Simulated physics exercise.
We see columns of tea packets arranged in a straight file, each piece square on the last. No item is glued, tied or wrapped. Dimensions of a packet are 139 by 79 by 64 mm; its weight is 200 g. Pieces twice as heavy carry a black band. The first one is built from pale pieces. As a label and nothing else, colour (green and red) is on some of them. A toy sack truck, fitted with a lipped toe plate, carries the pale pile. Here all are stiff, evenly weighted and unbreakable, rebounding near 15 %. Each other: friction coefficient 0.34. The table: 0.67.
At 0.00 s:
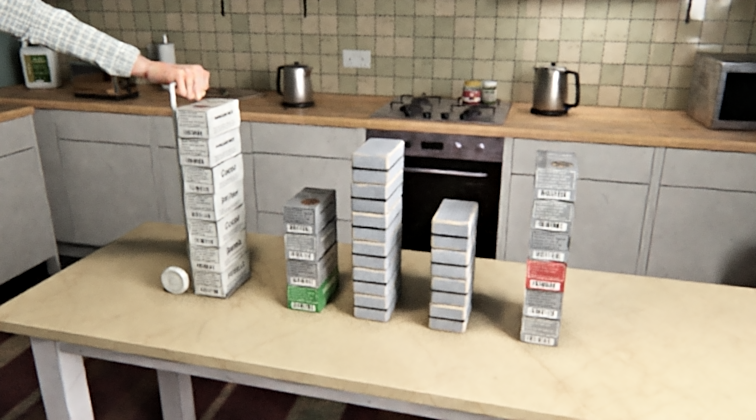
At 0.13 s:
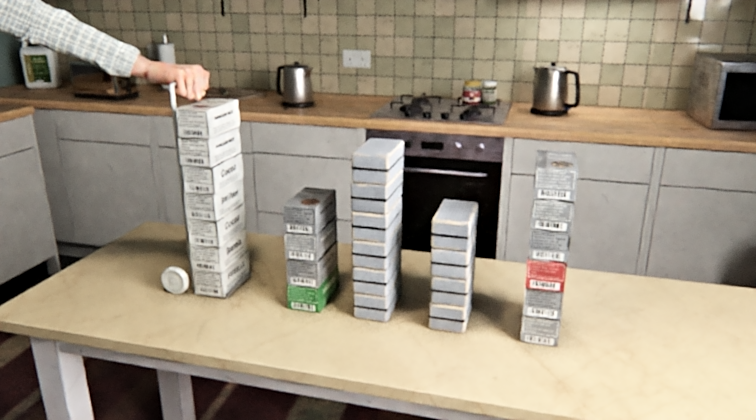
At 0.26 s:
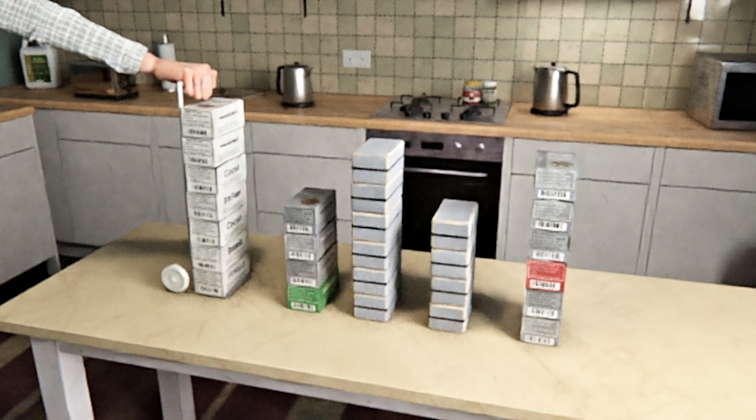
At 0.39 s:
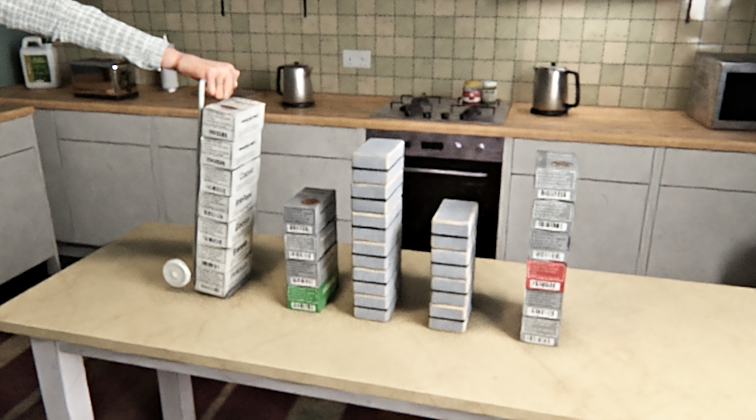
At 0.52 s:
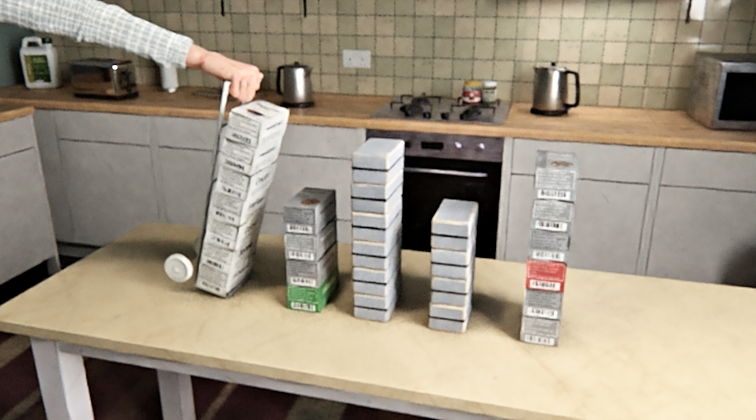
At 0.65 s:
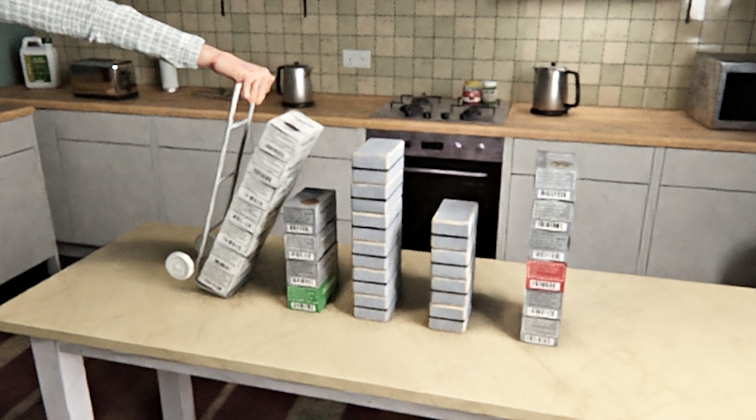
In a kitchen with tiled walls and grey cupboards, a still camera looks slightly down across a pale table towards a hob and oven. Five columns of stacked packets stand in a row, the leftmost pale and on a small white wheeled truck, the second with a green packet low down, the rightmost with a red one. A hand from the left tilts the truck rightward, slowly then further, and the pale column leans beyond its frame towards its neighbour while the others stay still.
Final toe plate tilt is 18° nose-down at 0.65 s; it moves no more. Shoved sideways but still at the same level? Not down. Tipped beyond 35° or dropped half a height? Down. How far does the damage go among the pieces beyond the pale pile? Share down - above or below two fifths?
Below.
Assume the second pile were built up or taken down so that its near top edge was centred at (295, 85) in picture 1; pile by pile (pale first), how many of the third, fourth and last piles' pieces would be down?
Result: Third pile 5, fourth pile 4, last pile 6.
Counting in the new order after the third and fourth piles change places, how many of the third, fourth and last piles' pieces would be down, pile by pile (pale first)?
Pile by pile, you'd see third at 0, fourth at 0 and last at 0 down.
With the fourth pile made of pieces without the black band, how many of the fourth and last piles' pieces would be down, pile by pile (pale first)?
Down by pile: Fourth 0, last 0.
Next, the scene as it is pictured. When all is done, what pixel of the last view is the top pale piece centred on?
End position: Near (347, 160) px.
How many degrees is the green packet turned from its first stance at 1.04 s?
At that moment, roughly 0 degrees.
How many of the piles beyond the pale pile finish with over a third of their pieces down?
Looks like 0 of them in total.
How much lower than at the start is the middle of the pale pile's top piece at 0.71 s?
6 cm.
Around 0.71 s, 2 of the pale pile down; none of the 20 other packets down, 1 disturbed.
Around 0.74 s, 7 of the pale pile down; none of the 20 other packets down, 1 disturbed.
Around 0.86 s, 7 of the pale pile down; none of the 20 other packets down, 6 disturbed; green packet tipped 5°.
Around 1.04 s, 7 of the pale pile down; none of the 20 other packets down, 4 disturbed.
Finally (1.7 s), 7 of the pale pile down; none of the 20 other packets down, 5 disturbed; green packet unmoved; red packet unmoved. That is 0 per cent. Seen by the last camera, middles, green packet near (315, 286), red packet near (547, 262).
